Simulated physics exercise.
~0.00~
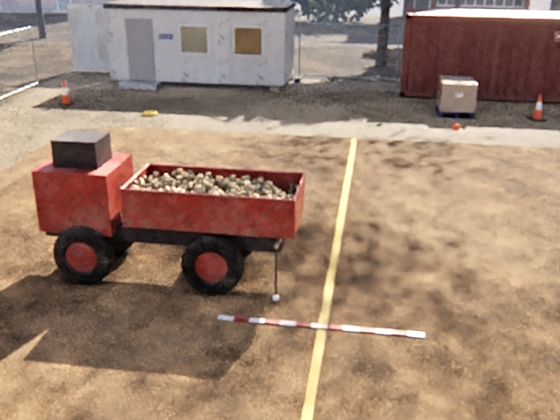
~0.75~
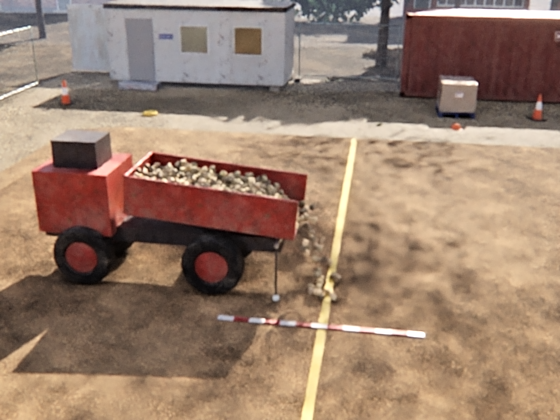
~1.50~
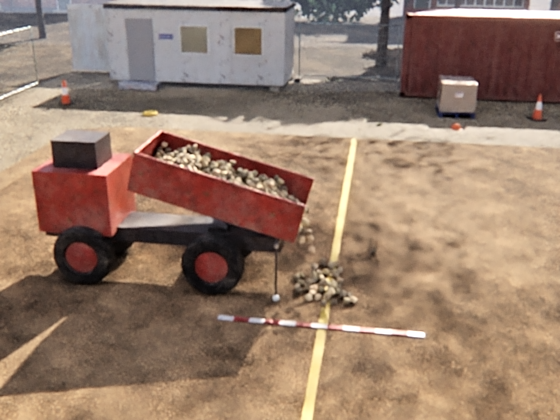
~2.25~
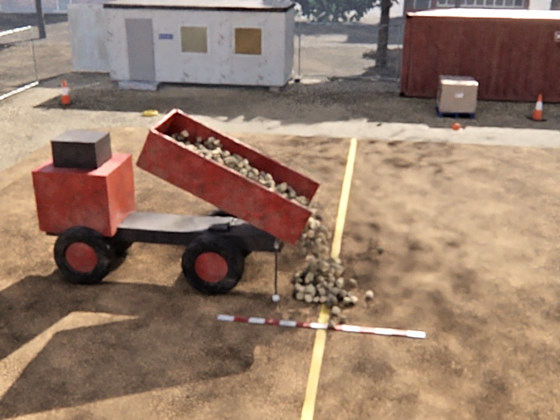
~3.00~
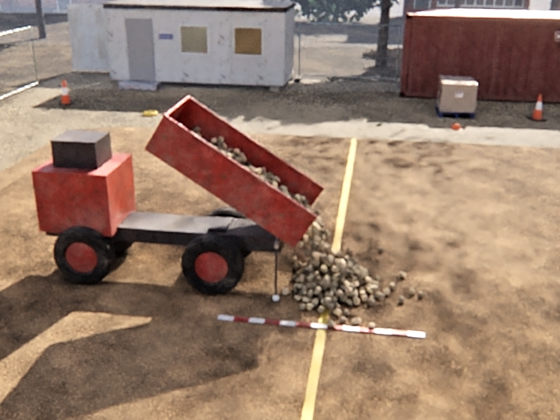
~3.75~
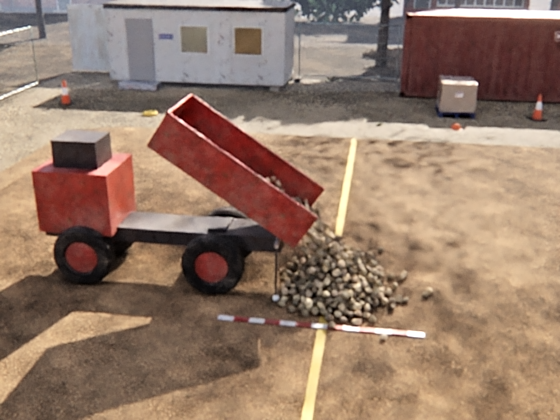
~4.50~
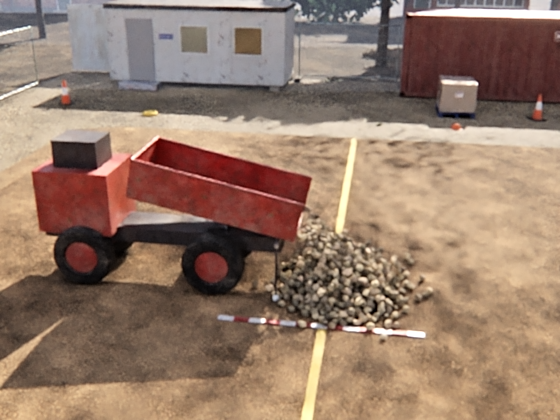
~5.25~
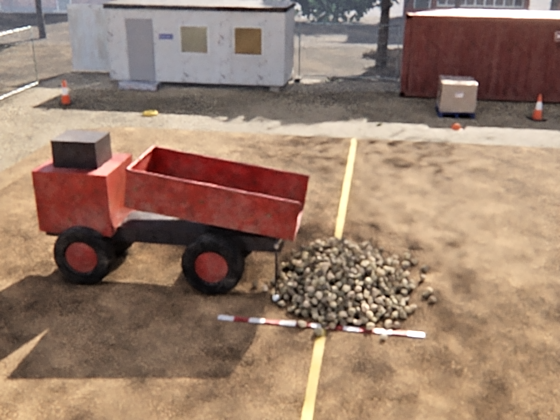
At first, a red tipper truck stands on bare brown ground with its body level and full of pale stones, its rear facing a yellow painted line. The body tilts up, and a few stones drop from the open back beside the line. As it climbs steeper, more stones slide out, building a heap that spreads rightward across the line. The body pauses steeply raised while the load keeps emptying, then swings back down. It ends empty and slightly tilted, with a broad pile straddling the line, more of it lying on the far side.
